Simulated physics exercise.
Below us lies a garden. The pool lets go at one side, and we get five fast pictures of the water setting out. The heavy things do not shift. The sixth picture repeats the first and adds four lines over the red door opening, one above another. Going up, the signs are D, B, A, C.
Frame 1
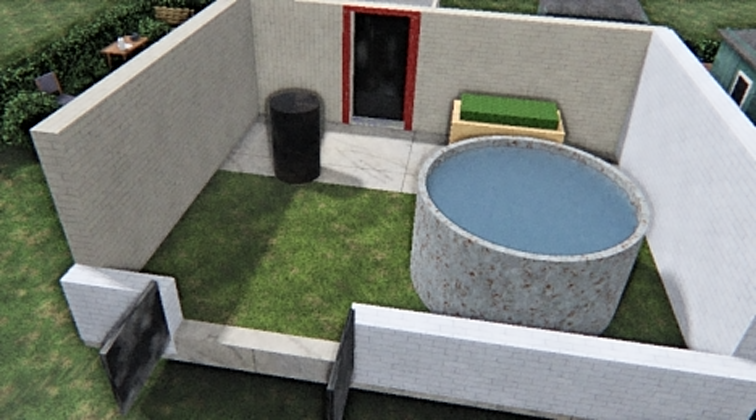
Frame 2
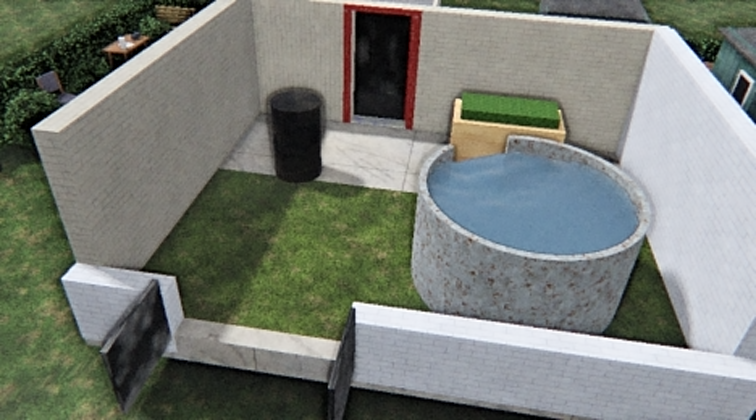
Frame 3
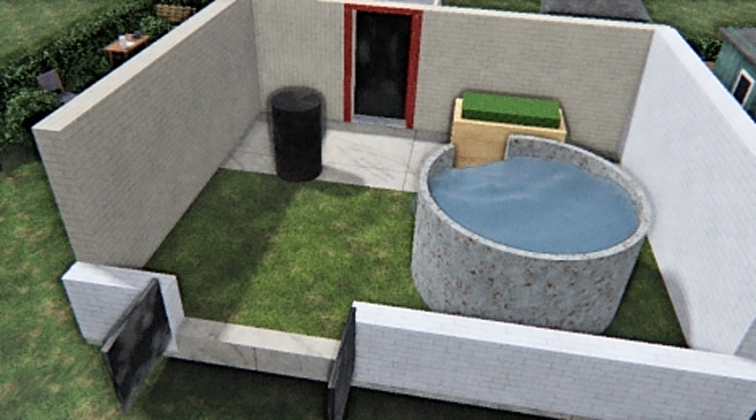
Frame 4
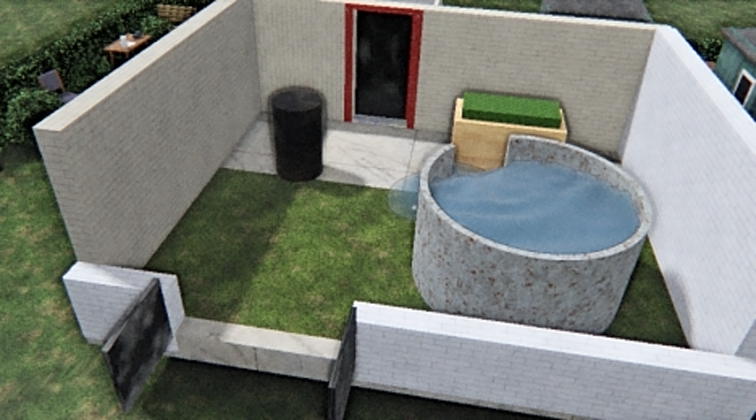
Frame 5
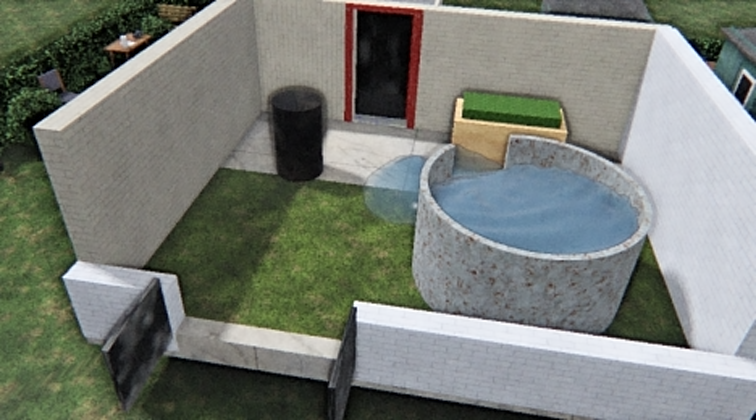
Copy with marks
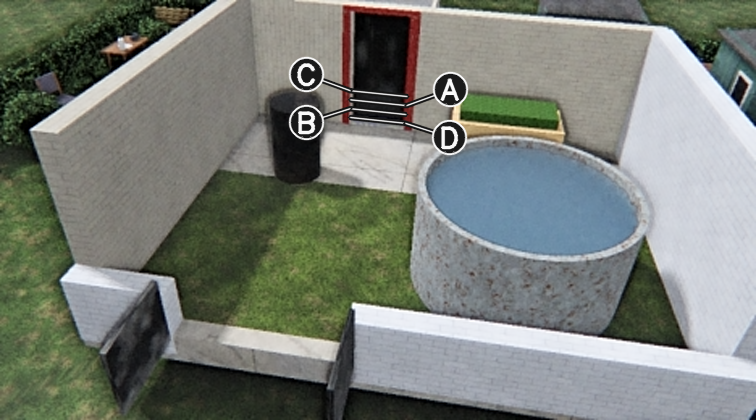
In a walled garden, a gap opens in the round pool and water spills onto the grass.
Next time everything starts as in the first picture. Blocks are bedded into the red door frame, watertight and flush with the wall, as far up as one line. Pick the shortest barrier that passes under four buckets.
I would pick height B.
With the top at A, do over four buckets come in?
No, not at all.
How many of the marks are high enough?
Three.
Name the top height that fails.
Here it is height D.
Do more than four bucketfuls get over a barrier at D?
Yes.
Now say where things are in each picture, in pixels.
The first frame shows water in the pool at rest, its middle at (529, 195); foot of the red doorway at (377, 126); open gate at (262, 286).
In the second frame, water covers 1 % of the ground, its front hidden from here.
In the third frame, water covers 3 % of the ground, its front hidden from here.
In the fourth frame, 6 % of the ground under water, visible out to (401, 185).
In the fifth frame, 10 % of the ground under water, visible out to (403, 157).
In white, A at (378, 102); B at (377, 111); C at (378, 93); D at (377, 120); from the bottom up D, B, A, C.
With A, nothing gets over.
With B, a splash gets over, under a bucket.
With C, nothing gets over.
With D, some 20 bucketfuls get in.
